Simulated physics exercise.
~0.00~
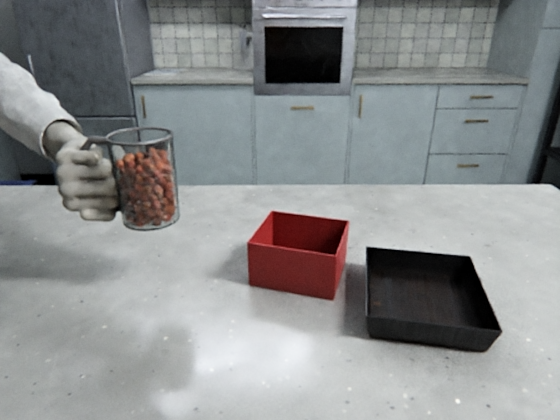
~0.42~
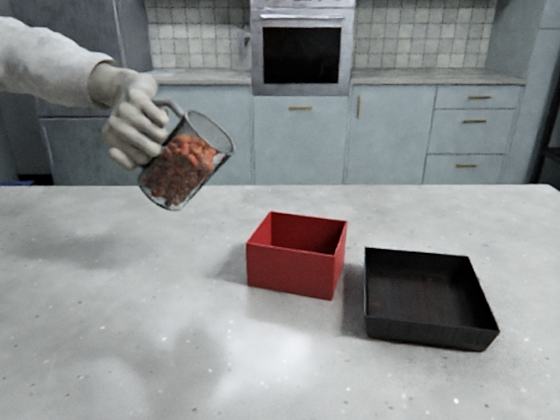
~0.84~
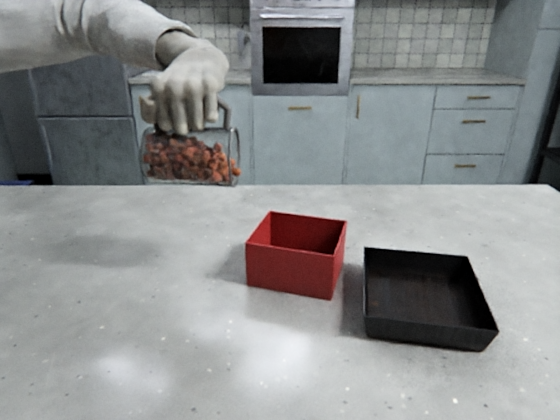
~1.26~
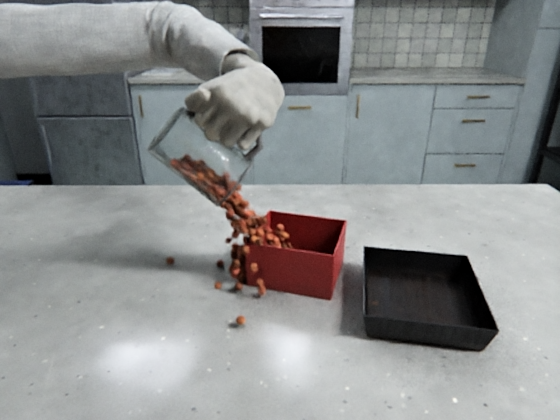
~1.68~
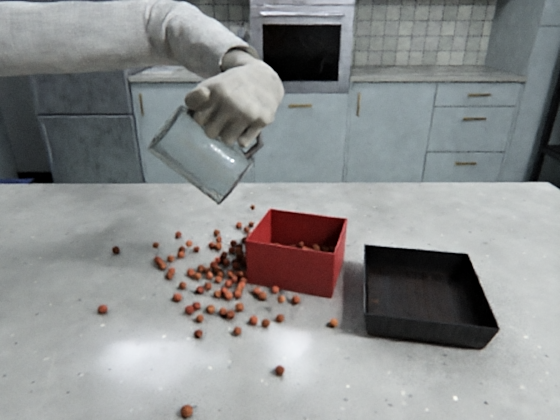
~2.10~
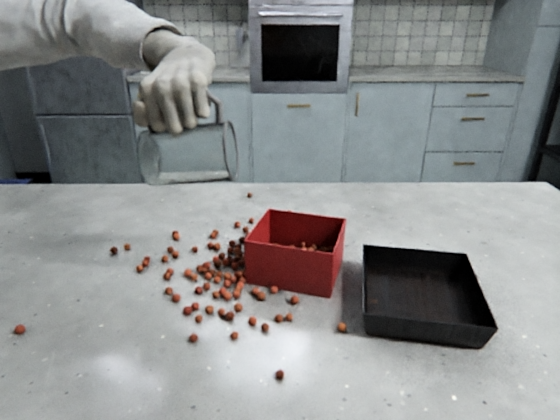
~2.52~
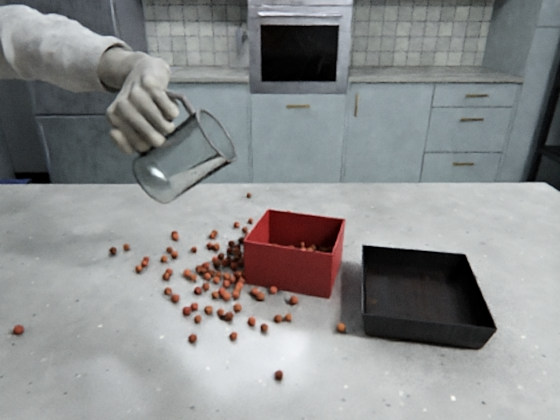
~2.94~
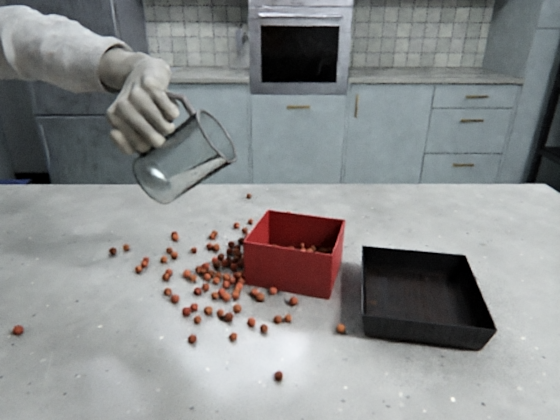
In a grey kitchen with pale cabinets and an oven at the back, a slightly swaying view looks down across a speckled countertop. A red tin stands near the middle with a lower, wider black tin to its right, while a pale hand at the left holds a clear cup of reddish-brown pellets. The hand lifts the cup rightwards and tips it until pellets pour out at the red tin's left edge. Some drop inside, while many scatter across the counter. The hand then draws back left, partly righting the emptied cup, and holds it tilted, leaving the black tin empty.
